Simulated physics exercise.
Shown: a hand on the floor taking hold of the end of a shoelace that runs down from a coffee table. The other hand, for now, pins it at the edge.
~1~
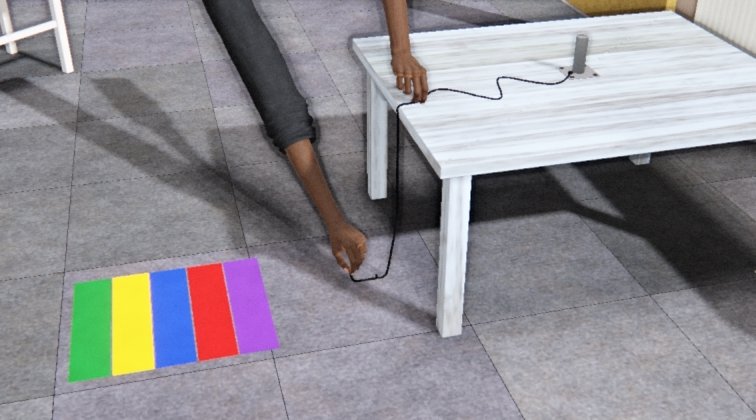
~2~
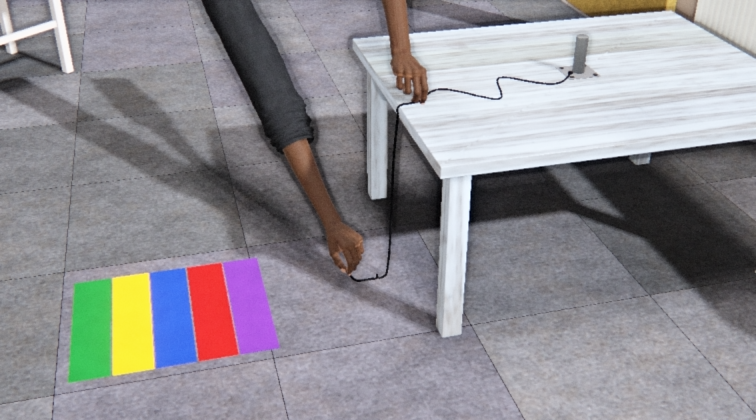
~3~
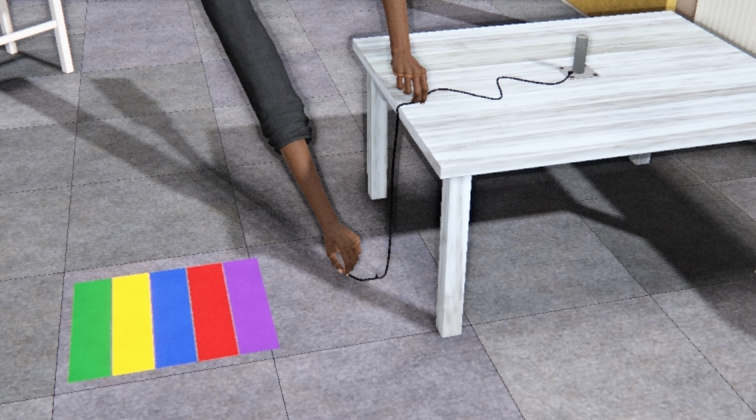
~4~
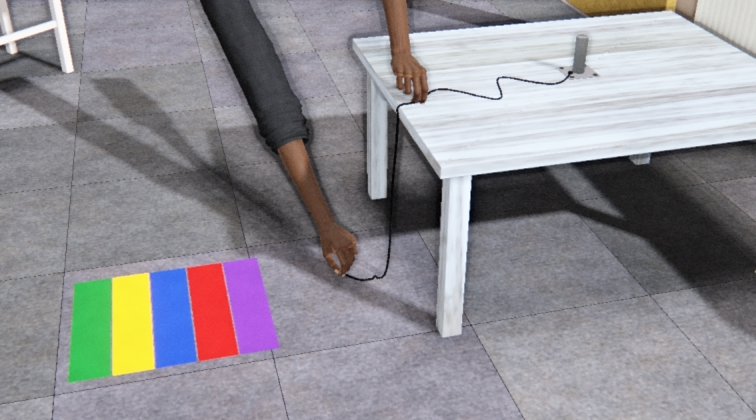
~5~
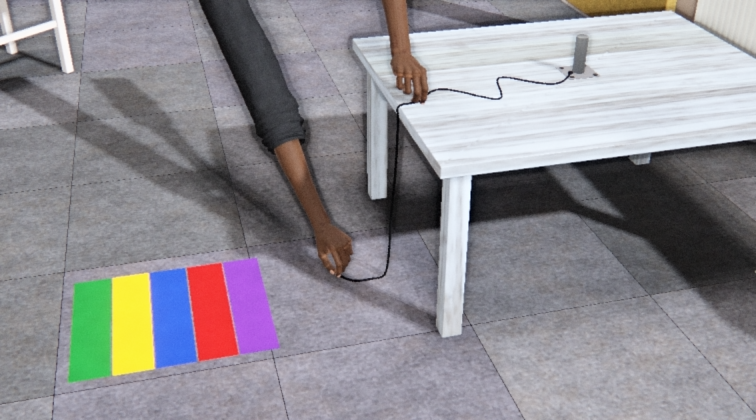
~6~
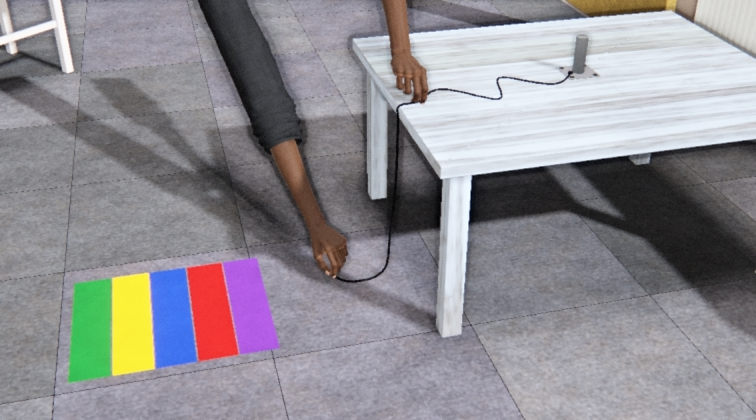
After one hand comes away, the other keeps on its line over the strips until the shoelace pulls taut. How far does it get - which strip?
Yellow.
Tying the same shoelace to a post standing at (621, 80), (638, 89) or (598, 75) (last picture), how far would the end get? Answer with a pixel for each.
(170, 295), (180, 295) and (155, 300).
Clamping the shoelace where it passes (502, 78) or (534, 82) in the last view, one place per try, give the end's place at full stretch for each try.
First try near (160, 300), second near (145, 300).
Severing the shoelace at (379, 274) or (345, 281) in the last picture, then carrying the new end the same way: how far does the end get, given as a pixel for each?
The pixels are close to (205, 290) and (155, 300), one per try.
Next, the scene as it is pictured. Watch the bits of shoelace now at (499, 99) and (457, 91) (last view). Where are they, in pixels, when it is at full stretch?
First: (440, 95). Second: (398, 104).
Soon after, end near (204, 292); over red.
Then, end near (159, 299); over blue.
At full stretch, end near (131, 303); over yellow. It gets as far as the yellow strip.
